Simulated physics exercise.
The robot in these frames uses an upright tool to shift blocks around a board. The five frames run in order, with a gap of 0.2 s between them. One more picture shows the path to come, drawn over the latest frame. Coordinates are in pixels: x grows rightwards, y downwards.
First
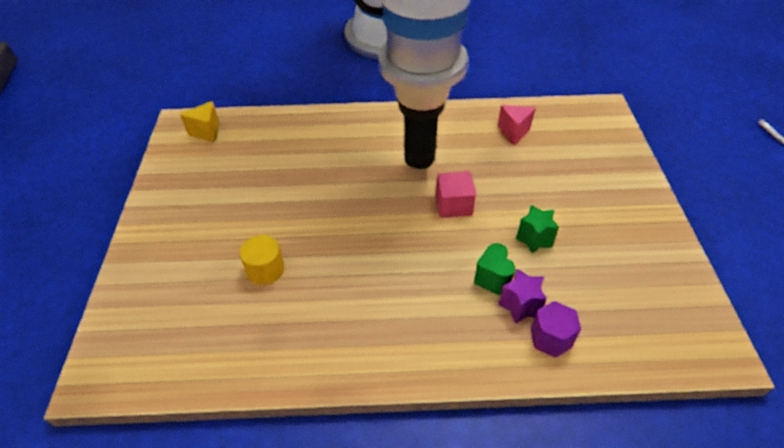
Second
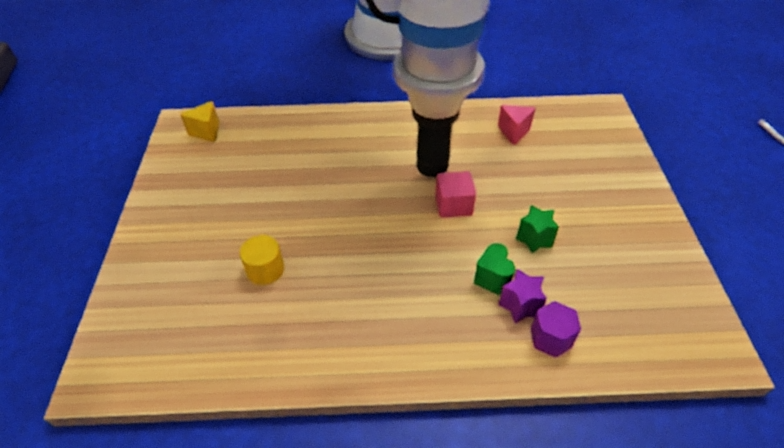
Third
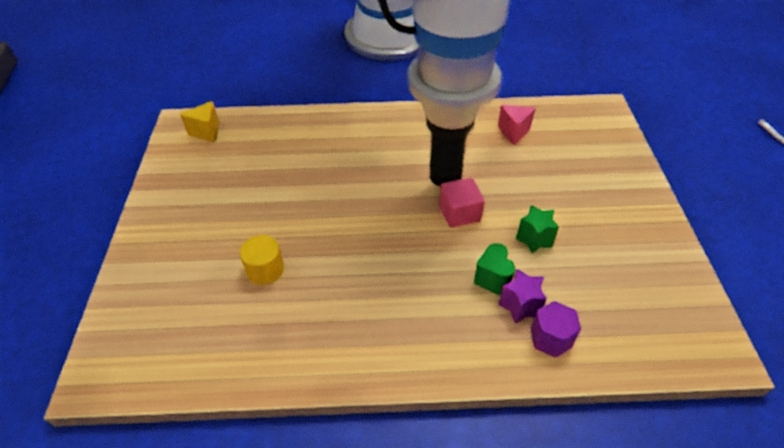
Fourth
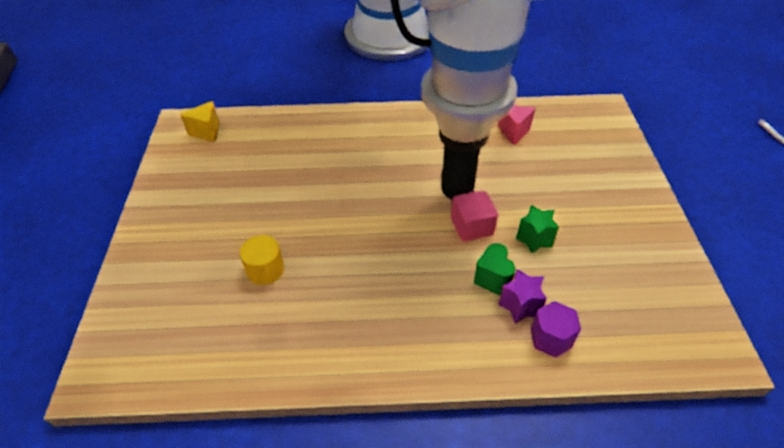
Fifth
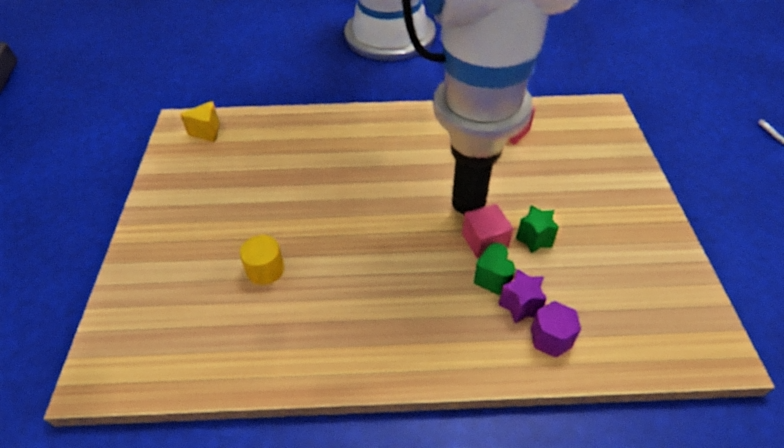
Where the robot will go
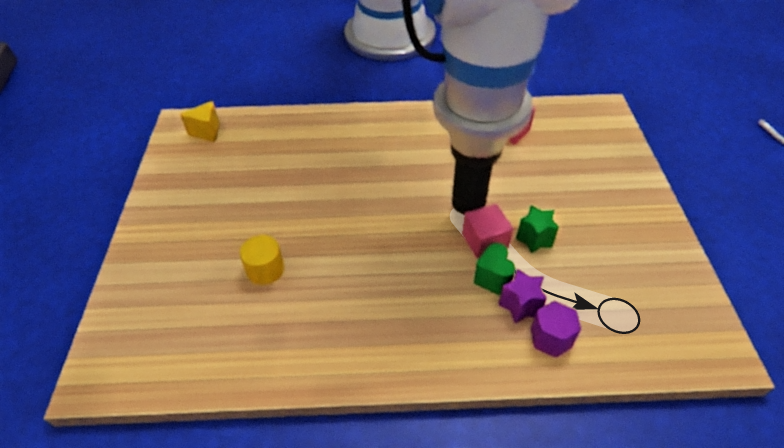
The robot's black-tipped tool moved down and to the right across the wooden board, met the pink square block, and pushed it a short way toward the green heart, while the other blocks stayed put.
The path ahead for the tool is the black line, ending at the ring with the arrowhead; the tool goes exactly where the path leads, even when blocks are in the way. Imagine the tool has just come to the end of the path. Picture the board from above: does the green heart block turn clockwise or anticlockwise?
Seen from above, its turn is clockwise.
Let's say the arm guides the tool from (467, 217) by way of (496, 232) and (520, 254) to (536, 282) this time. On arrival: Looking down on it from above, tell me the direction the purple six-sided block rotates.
It is turned anticlockwise.
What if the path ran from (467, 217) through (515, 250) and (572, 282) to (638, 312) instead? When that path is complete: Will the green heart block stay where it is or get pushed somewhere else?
The block moves away from its spot.
The line goes from (467, 217) through (501, 257) and (552, 294) to (619, 315).
The first path, step by step. One third of the way, tool at (505, 245); pink square piece at (519, 271), turned 35° clockwise; green heart block at (496, 301), turned 40° clockwise; purple star at (532, 312), turned 50° anticlockwise; purple six-sided block at (570, 327), turned 15° anticlockwise.
Two thirds of the way, tool at (558, 282); pink square piece at (537, 301), turned 55° clockwise; green heart block at (496, 317), turned 80° clockwise; purple star at (531, 336), turned 65° anticlockwise; purple six-sided block at (574, 331), turned 35° anticlockwise.
At the end, tool at (626, 303); pink square piece at (537, 301), turned 55° clockwise; green heart block at (496, 317), turned 80° clockwise; purple star at (532, 336), turned 65° anticlockwise; purple six-sided block at (574, 331), turned 35° anticlockwise.
